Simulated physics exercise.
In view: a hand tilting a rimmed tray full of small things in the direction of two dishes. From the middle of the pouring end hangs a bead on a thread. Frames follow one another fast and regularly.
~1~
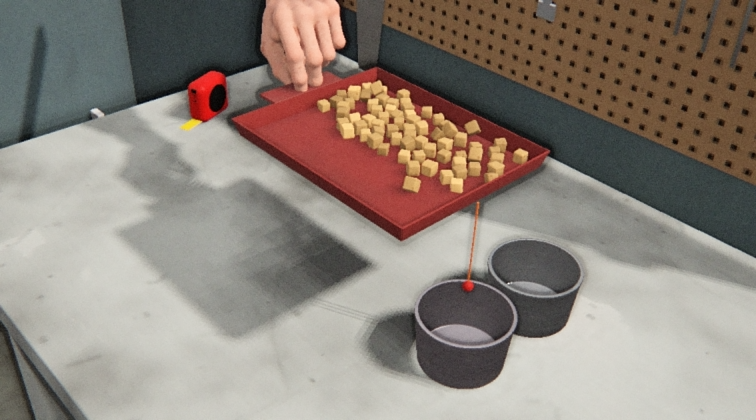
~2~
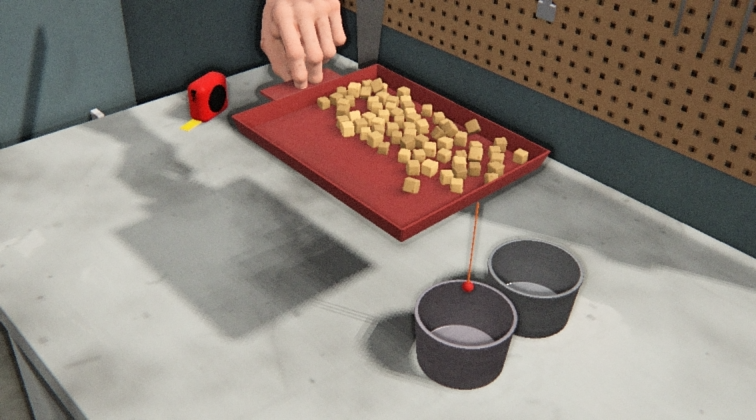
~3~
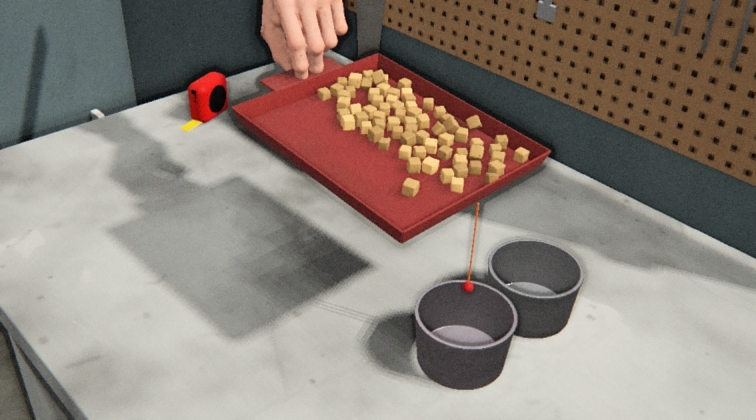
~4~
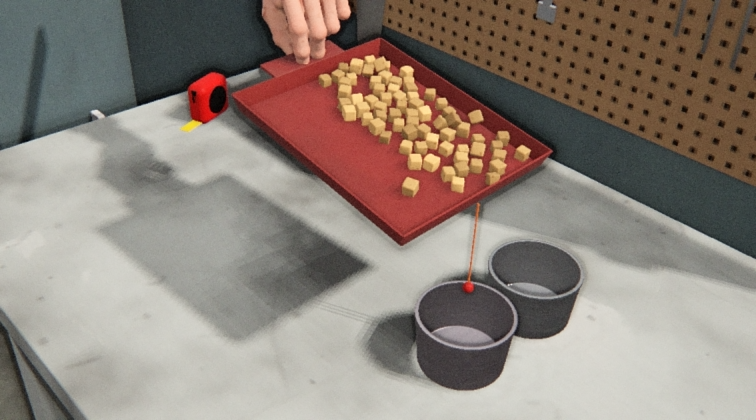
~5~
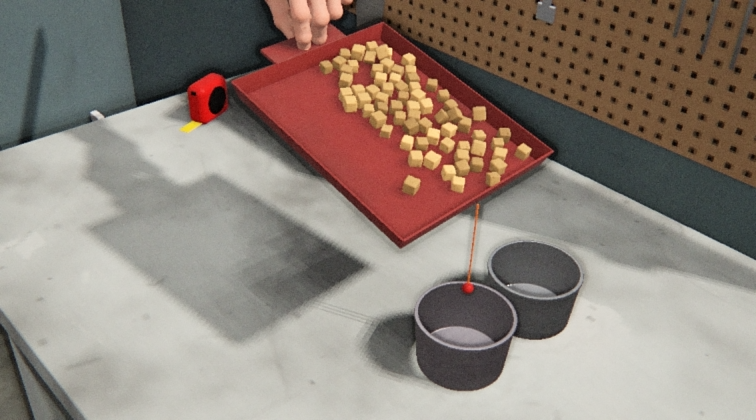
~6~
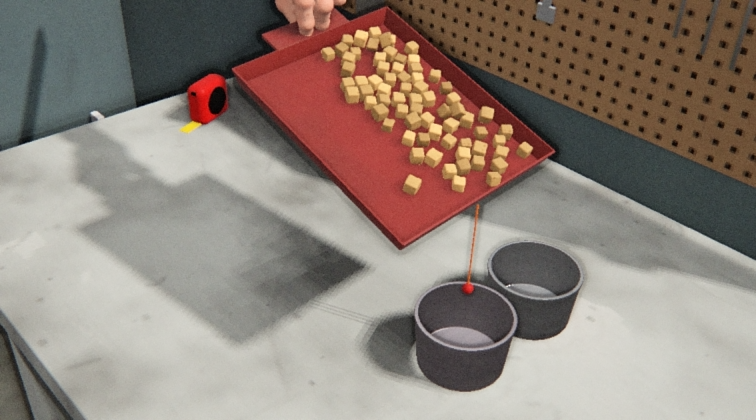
The video shows a hand gradually raising the handle end of a red rimmed tray of small wooden cubes above a workbench, steepening its tilt toward two dark dishes while the cubes shift only slightly and a red bead hangs nearly still.
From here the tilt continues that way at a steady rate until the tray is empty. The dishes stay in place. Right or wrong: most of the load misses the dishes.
Right, the dishes get under half.
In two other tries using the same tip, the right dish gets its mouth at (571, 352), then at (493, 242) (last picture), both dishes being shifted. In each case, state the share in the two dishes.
10 and 0 %.
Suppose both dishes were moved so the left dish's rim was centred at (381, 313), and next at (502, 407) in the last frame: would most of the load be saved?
Short of half and then Short of half.
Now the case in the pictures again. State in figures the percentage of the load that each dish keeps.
The left dish holds 20 % and the right dish holds 0 %.
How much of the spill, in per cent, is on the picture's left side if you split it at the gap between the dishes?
That's roughly 70 per cent of the pieces.
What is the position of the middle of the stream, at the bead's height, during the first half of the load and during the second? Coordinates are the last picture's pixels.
The leading part at (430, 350), the rest of it at (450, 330).
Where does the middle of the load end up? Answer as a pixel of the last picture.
(434, 414).
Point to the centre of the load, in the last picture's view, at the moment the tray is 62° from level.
Check around (455, 178) in the last picture.
Shortly afterwards, tray tipped steeply; all but a few on the tray; only a few in the air.
Next, tray tipped right over; near two thirds on the tray; a little in the left dish; near a quarter outside both; a little in the air.
Some moments later, tray tipped past a quarter turn; near a quarter in the left dish; the bulk outside both.
In the end, tray tipped past a quarter turn; near a quarter in the left dish; none at all in the right dish; the bulk outside both.
